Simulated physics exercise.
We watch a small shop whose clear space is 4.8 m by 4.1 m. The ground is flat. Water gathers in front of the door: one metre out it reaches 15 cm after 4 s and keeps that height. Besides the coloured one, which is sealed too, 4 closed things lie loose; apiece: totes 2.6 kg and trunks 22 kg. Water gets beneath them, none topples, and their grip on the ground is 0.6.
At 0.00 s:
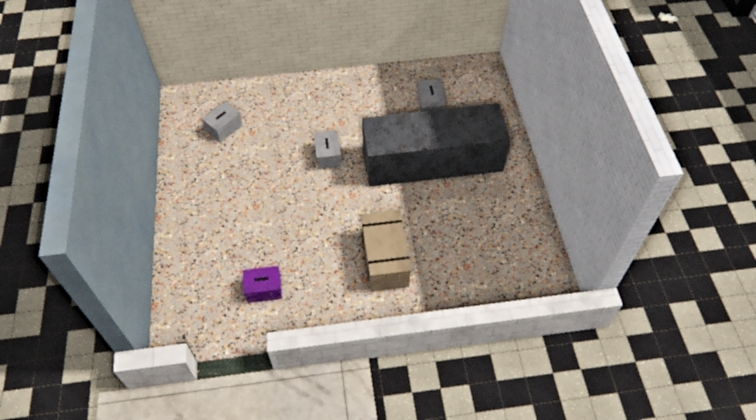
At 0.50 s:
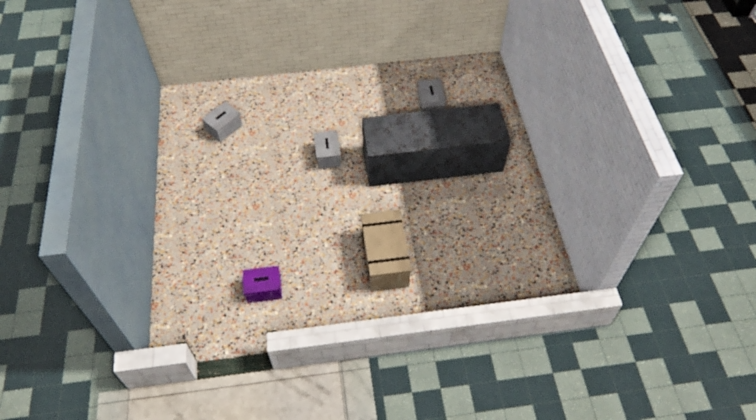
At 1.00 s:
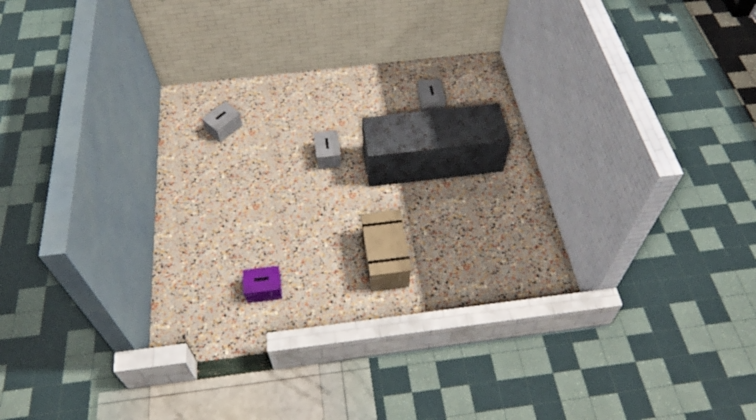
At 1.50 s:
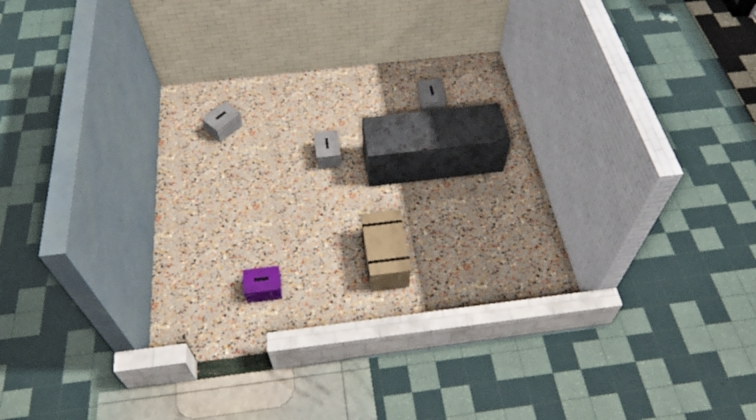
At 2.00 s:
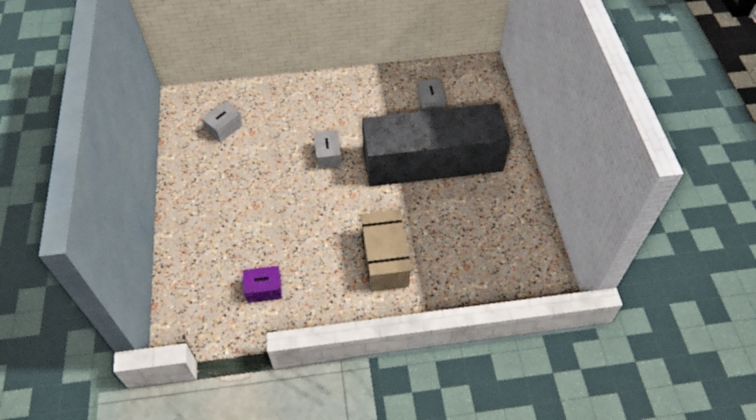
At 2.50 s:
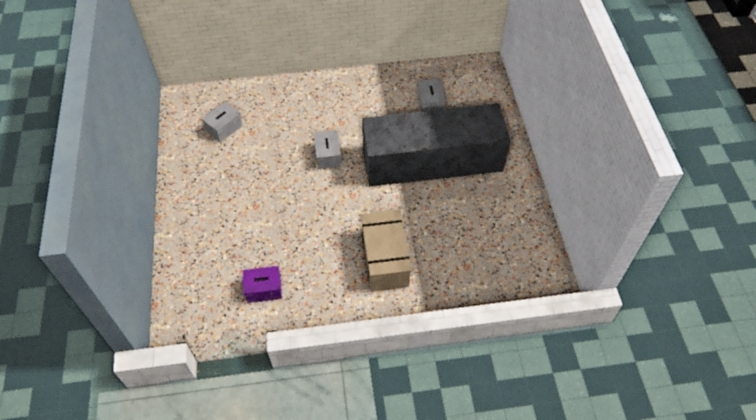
The video shows a small walled room seen from above, with a purple box, other boxes and a dark block all staying still while the patterned ground outside turns greenish, followed by the pale strip before the doorway.
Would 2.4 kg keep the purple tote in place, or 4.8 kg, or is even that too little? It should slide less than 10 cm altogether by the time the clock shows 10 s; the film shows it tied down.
I expect that neither load is enough.
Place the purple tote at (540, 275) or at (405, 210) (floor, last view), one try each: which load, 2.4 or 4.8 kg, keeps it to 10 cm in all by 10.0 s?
In turn: The smaller is enough; either load holds.
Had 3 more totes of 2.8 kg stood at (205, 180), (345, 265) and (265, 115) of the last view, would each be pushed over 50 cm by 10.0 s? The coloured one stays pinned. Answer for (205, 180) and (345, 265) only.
In turn: Over, short of it.
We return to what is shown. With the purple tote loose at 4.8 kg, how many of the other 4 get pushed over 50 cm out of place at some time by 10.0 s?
1 of them.
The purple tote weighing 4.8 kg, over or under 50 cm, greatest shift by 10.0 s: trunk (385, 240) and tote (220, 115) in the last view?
In turn: Under, more.
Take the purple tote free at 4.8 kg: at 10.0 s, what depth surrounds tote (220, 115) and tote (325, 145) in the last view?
About 3 and 3 cm.
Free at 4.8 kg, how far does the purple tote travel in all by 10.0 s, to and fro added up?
Some 150 cm in all.
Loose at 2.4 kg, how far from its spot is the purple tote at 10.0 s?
About 250 cm.
After 3.5 s the purple tote would be 9 cm from its start with 2.4 kg and 0 cm from its start with 4.8 kg; 3 cm of water round it then.
After 4.5 s the purple tote would be 64 cm from its start with 2.4 kg and 44 cm from its start with 4.8 kg; 3 cm of water round it then.
After 7.0 s the purple tote would be 186 cm from its start with 2.4 kg and 127 cm from its start with 4.8 kg; 3 cm of water round it then.
After 10.0 s the purple tote would be 273 cm from its start with 2.4 kg and 151 cm from its start with 4.8 kg; 3 cm of water round it then.
